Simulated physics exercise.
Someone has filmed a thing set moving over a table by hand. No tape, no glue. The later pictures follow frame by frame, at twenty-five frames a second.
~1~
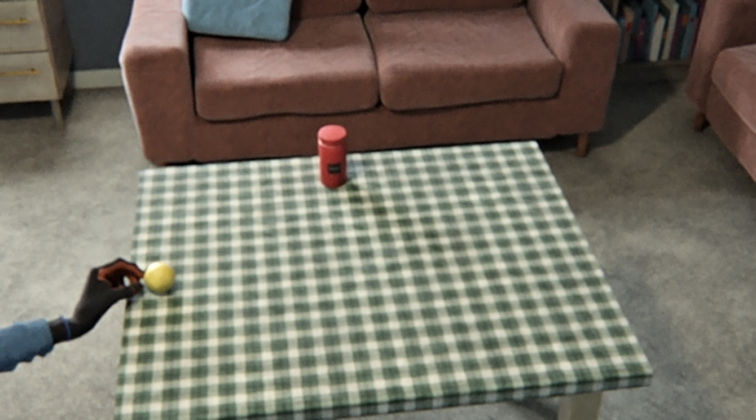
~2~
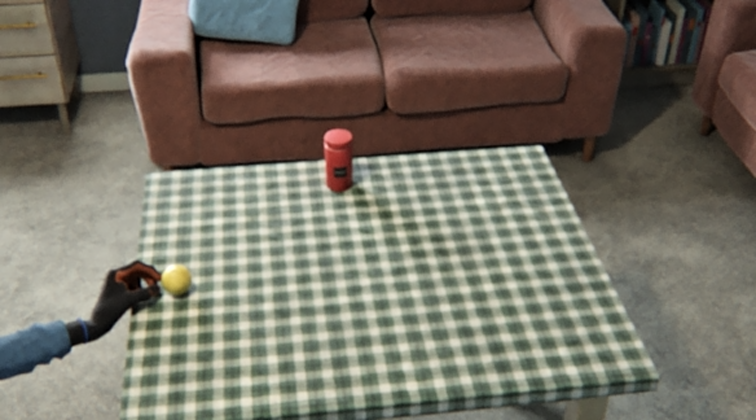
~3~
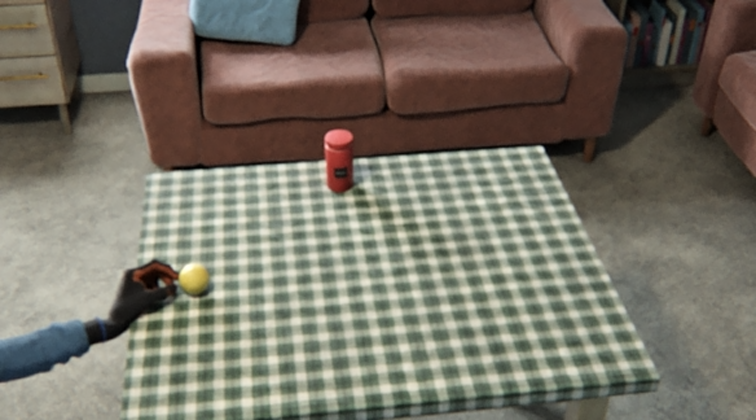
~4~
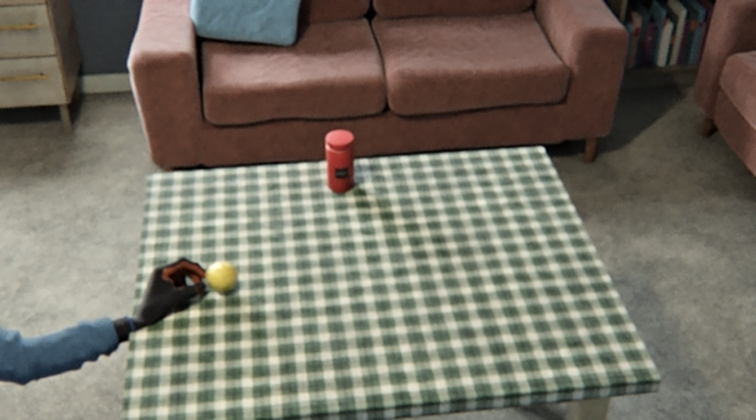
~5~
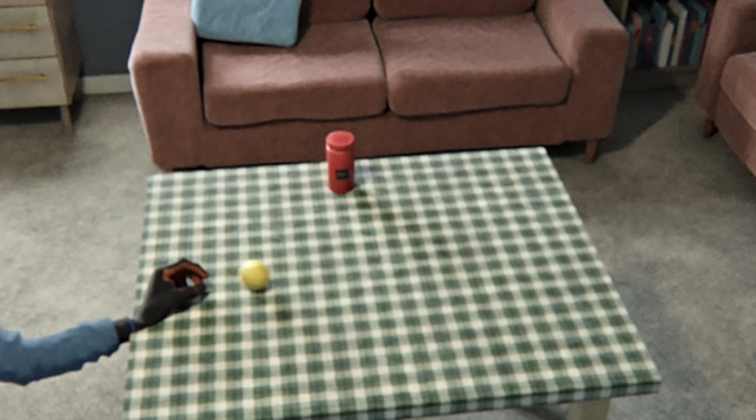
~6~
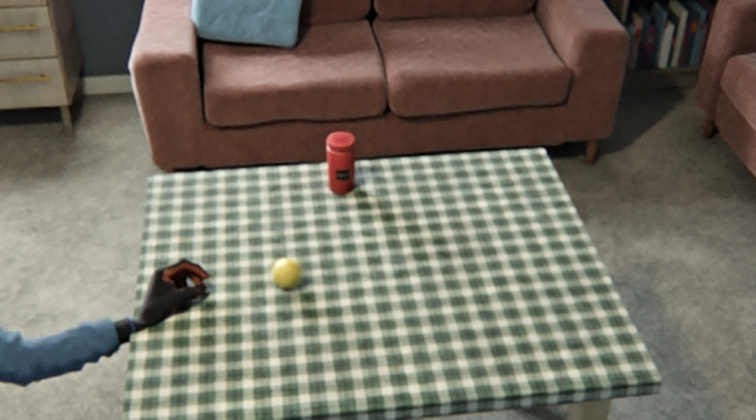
A yellow lemon being pushed rightward across a checked tablecloth by a dark hand, then rolling on alone as the hand stays behind.
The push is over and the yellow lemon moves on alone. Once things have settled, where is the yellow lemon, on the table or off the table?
The yellow lemon falls off the table.
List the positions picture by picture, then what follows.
The first frame shows under the hand; yellow lemon (160, 277).
The second frame shows under the hand; yellow lemon (177, 280).
The third frame shows under the hand; yellow lemon (194, 279).
The fourth frame shows yellow lemon (222, 277).
The fifth frame shows yellow lemon (255, 275) shifted about its own width.
The sixth frame shows yellow lemon (287, 273) shifted well along.
Then, 0.20 s on from there, yellow lemon shifted well along near (440, 261).
Then, 0.40 s on from there, yellow lemon shifted well along near (582, 249).
Then, 0.70 s on from there, yellow lemon now off the table.
Then, 0.90 s on from there, things are still on the move.
In the end, off the table, yellow lemon.
